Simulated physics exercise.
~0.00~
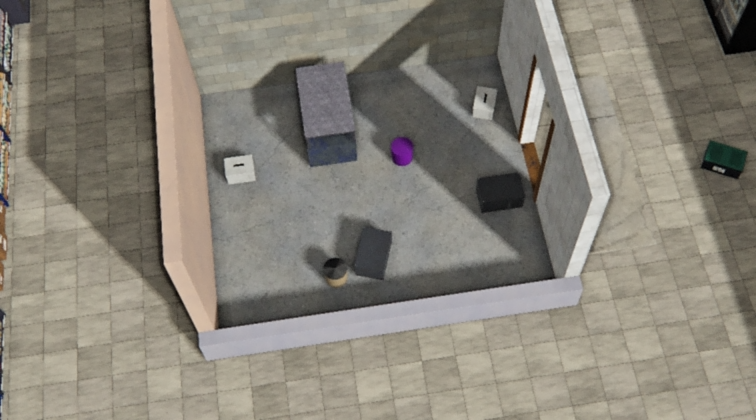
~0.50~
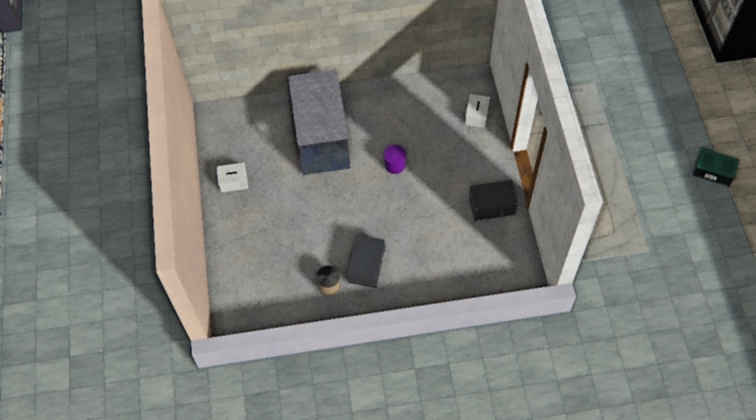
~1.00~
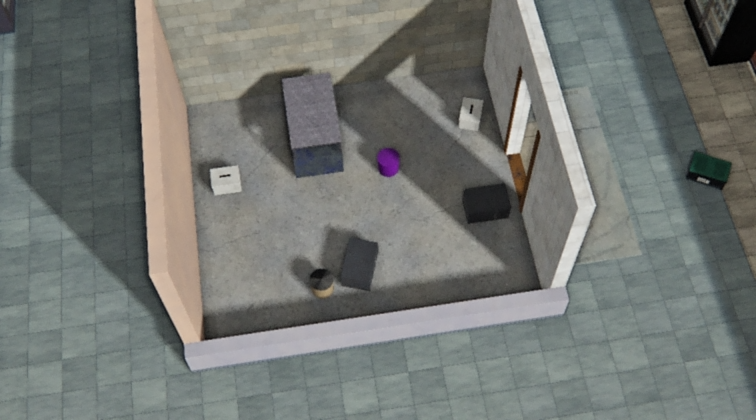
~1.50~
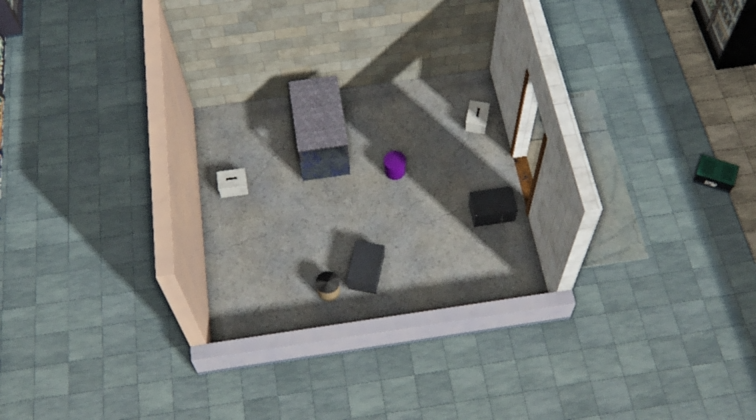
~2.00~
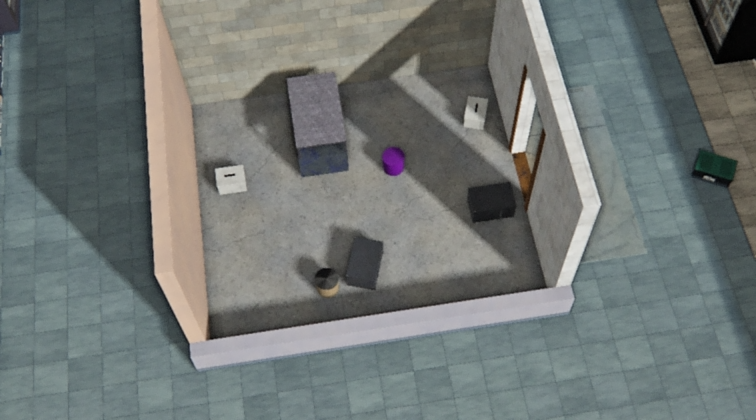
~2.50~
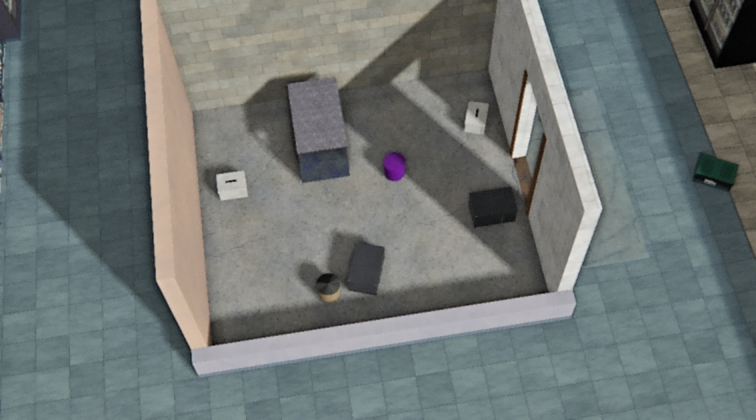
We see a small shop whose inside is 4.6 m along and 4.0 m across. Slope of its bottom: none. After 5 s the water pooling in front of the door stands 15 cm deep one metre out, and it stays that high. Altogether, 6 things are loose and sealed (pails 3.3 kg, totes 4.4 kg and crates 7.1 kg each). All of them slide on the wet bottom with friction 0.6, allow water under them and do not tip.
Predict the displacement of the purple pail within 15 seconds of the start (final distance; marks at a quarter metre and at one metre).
I'd say the purple pail covers a long distance.
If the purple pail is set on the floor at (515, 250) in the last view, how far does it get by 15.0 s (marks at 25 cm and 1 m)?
What happens is it remains nearly in place.
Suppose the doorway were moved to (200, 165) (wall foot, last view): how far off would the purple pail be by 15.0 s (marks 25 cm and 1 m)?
Result for the purple pail - essentially stationary.
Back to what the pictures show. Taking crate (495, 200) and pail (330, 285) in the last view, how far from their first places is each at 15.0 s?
Respectively 100 and 80 cm.
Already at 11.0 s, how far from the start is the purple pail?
Some 100 cm from the start.
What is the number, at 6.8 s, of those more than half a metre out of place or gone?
By that point, 1.
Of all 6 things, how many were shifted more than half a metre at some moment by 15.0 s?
The answer here is 4.
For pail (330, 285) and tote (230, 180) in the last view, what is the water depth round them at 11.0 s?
I'd estimate 2 cm for the first and 3 cm for the second.
After 3.5 s the purple pail is near (394, 162), 0.0 m from its start, aground; 0 afloat.
After 6.8 s the purple pail is near (372, 159), 0.3 m from its start, aground; 0 afloat.
After 11.0 s the purple pail is near (325, 189), 1.1 m from its start, aground; 0 afloat.
After 15.0 s the purple pail is near (270, 205), 1.9 m from its start, afloat; 5 afloat.
